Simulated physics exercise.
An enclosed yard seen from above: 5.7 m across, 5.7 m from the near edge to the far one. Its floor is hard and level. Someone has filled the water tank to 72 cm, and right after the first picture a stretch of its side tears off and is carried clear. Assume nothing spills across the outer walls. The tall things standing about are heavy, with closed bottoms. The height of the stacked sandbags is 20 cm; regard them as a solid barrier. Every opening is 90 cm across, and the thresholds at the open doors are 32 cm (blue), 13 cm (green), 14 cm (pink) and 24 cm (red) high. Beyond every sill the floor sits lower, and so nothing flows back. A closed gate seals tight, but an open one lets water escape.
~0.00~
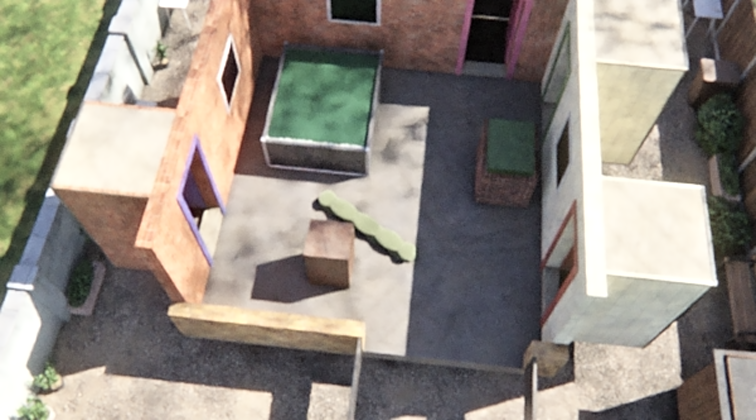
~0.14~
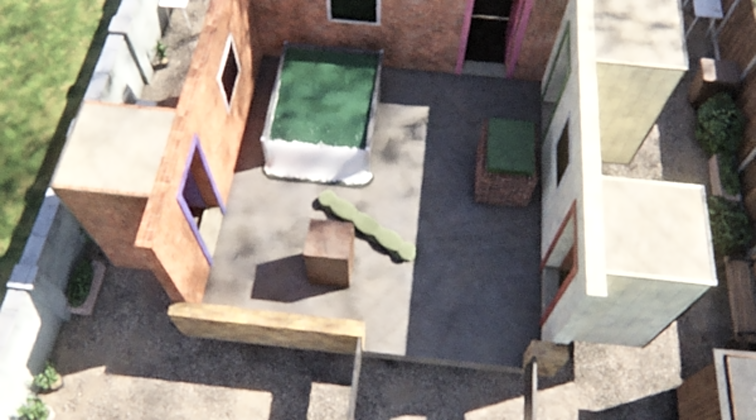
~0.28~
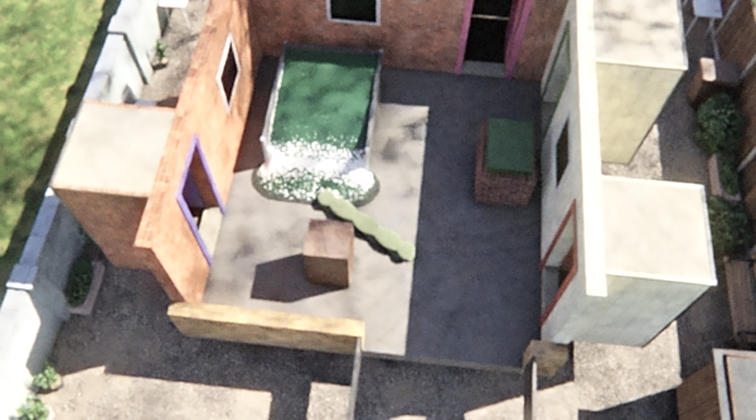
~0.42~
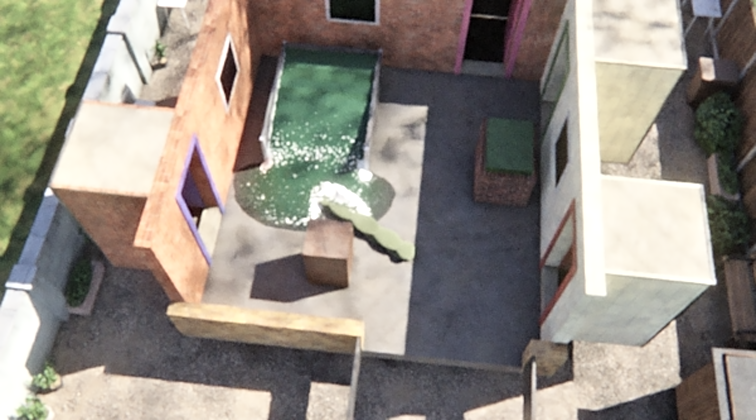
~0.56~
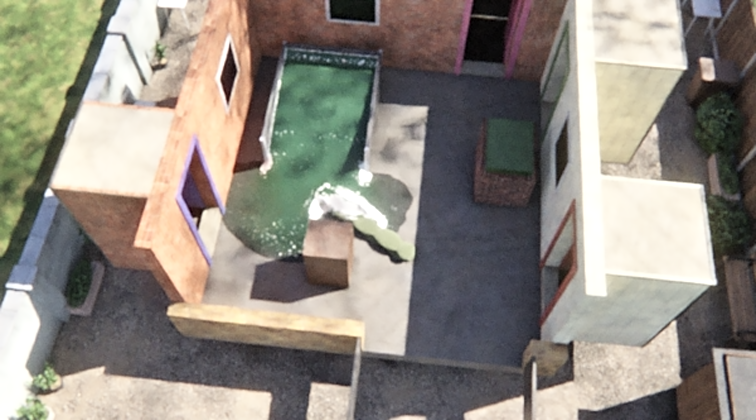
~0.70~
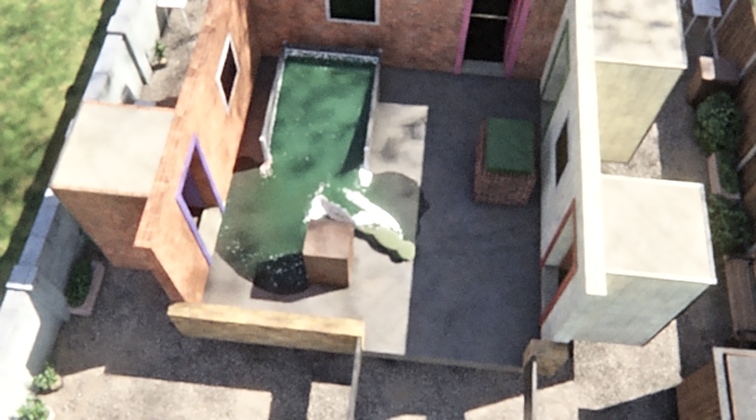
The clip opens on a walled yard seen from above, with still green water in a tank near the back wall. The tank's front side gives way and water pours out in white foam, then spreads across the floor, washing against the curved green barrier and around the brown block.
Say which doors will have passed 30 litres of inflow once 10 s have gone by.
One by one: At the blue door it looks set to land under the limit; at the green door it looks set to land under the limit; at the pink door it looks set to land under the limit; at the red door it looks set to land under the limit.
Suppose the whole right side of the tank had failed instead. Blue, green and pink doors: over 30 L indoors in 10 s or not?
Blue door doesn't reach it, green door surpasses it, pink door surpasses it.
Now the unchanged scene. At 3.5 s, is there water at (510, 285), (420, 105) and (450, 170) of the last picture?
First spot submerged, second not yet wet, third submerged.
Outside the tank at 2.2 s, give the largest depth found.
Around 49 centimetres deep.
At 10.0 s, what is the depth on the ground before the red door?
It's about 6.0 cm.
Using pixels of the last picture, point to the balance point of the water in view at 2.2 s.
About (320, 208).
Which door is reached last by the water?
Door: Pink.
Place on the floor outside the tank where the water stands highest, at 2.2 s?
Roughly (198, 317).
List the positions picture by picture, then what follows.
In the first picture, still water, 72 cm deep, in the water tank at (325, 97).
In the second picture, the front is at (265, 166), 1.0 m from the gap at (318, 161); 0.3 m2 of floor is under water; 72 cm left at the back of the water tank.
In the third picture, water pours out at (317, 161) and has run 1.2 m, to (255, 178); typically 13 cm deep outside, 72 cm at the water tank's back.
In the fourth picture, water pours out at (317, 162) and has run 1.5 m, to (374, 219); typically 11 cm deep outside, 72 cm at the water tank's back.
In the fifth picture, the front is at (263, 251), 1.9 m from the gap at (317, 163); 4.0 m2 of floor is under water; 66 cm left at the back of the water tank.
In the sixth picture, the front is at (269, 287), 2.5 m from the gap at (317, 162); 5.4 m2 of floor is under water; 61 cm left at the back of the water tank.
After 1.4 s water covers 40 % of the floor and is deepest (50 cm) near (209, 318); blue door 18 cm at the sill, 0 L in, green door not reached, pink door not reached, red door not reached.
After 2.2 s water covers 60 % of the floor and is deepest (49 cm) near (198, 317); blue door 25 cm at the sill, 0 L in, green door not reached, pink door not reached, red door 17 cm at the sill, 0 L in.
After 3.5 s water covers 70 % of the floor and is deepest (28 cm) near (306, 259); blue door 23 cm at the sill, 1 L in, green door 4 cm at the sill, 0 L in, pink door not reached, red door 13 cm at the sill, 0 L in.
After 6.0 s water covers 80 % of the floor and is deepest (20 cm) near (261, 59); blue door 13 cm at the sill, 1 L in, green door 5 cm at the sill, 0 L in, pink door 4 cm at the sill, 0 L in, red door 16 cm at the sill, 7 L in.
After 10.0 s water covers 95 % of the floor and is deepest (10 cm) near (422, 140); blue door 6 cm at the sill, 1 L in, green door 5 cm at the sill, 0 L in, pink door 9 cm at the sill, 0 L in, red door 6 cm at the sill, 7 L in.
